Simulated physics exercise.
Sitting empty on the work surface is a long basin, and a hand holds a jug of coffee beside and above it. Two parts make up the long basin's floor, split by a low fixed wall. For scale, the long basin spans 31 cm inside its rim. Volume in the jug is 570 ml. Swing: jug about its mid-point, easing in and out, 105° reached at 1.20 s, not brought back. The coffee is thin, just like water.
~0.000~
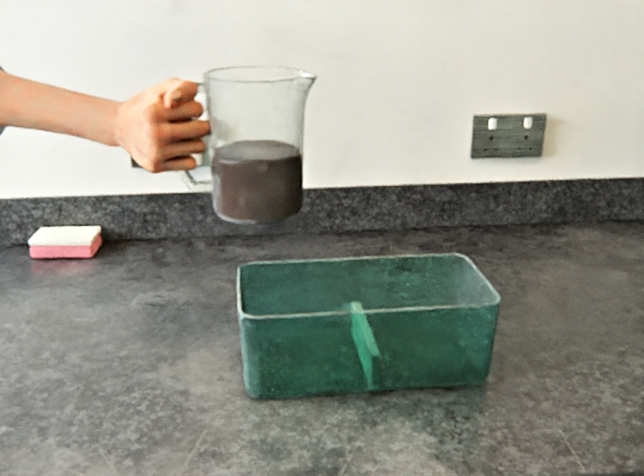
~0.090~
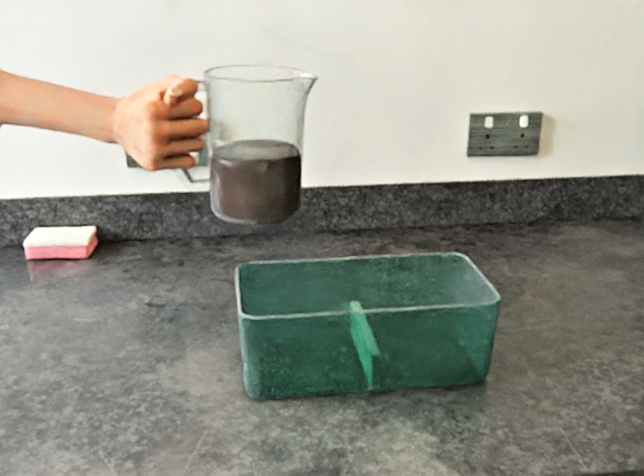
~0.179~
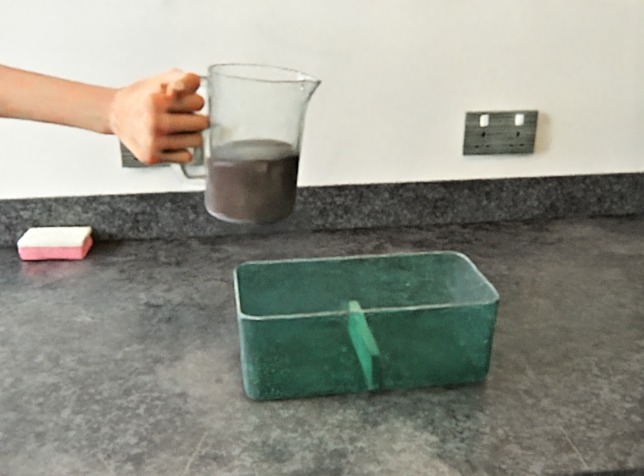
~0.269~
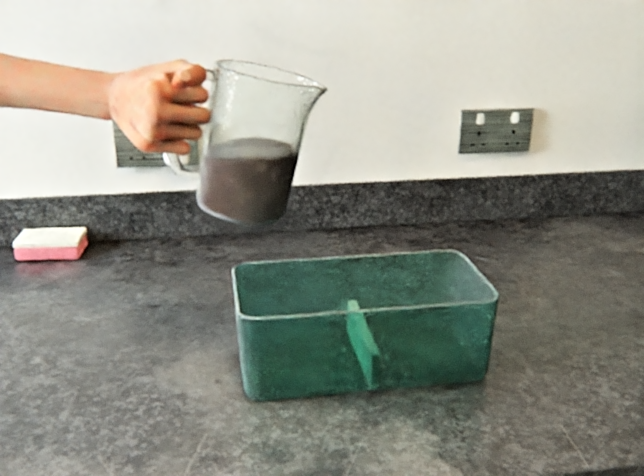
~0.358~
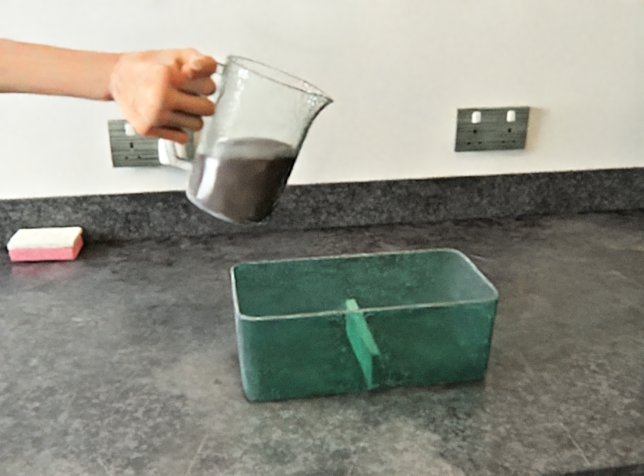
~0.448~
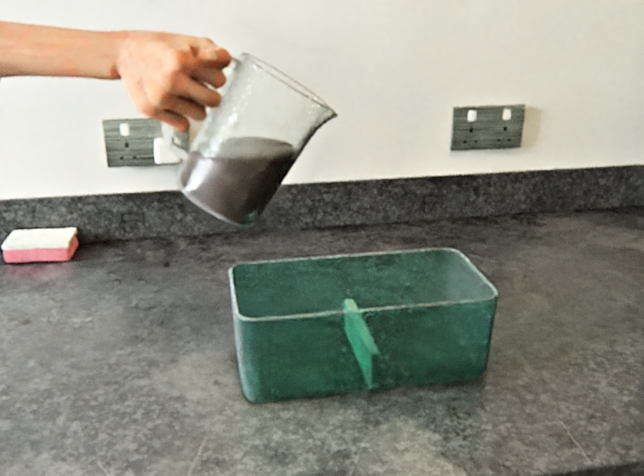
A dark grey speckled worktop runs along a pale wall with sockets, seen from the front and slightly above. A hand at upper left holds a clear jug partly filled with dark coffee above an empty, translucent green basin with a divider, while a pink-and-white sponge lies at left. The hand tilts the jug rightward, slowly then faster, as the view drifts slightly right.
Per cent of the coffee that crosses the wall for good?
92 per cent.
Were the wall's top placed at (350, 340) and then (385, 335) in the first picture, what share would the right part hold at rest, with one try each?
First try about 90 %, second try about 55 %.
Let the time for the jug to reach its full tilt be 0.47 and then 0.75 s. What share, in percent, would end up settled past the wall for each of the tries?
Some 80 and 90 per cent, in that order.
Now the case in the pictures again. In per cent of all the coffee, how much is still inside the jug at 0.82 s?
Roughly 94 percent.
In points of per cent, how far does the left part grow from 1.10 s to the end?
About 5 percent, give or take.
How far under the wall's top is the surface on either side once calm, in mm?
46 mm left, 22 mm right.
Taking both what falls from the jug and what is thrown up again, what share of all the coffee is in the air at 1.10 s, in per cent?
Around 26 per cent of the liquid is in flight.
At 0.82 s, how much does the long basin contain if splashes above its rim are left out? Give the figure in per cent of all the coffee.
Around 0%.
Then, 0.82 s in, the tilt is 82° and 94 per cent is still to pour, 0 is left of the wall and 0 right of it.
Then, 1.10 s in, the tilt is 103° and 38 per cent is still to pour, 0 is left of the wall and 36 right of it.
Then, 1.39 s in, the tilt is 105° and 5 per cent is still to pour, 4 is left of the wall and 82 right of it.
Then, 1.70 s in, the tilt is 105° and 0 per cent is still to pour, 5 is left of the wall and 92 right of it.
Finally, 6 per cent lies left of the wall, 92 right of it and 3 outside.
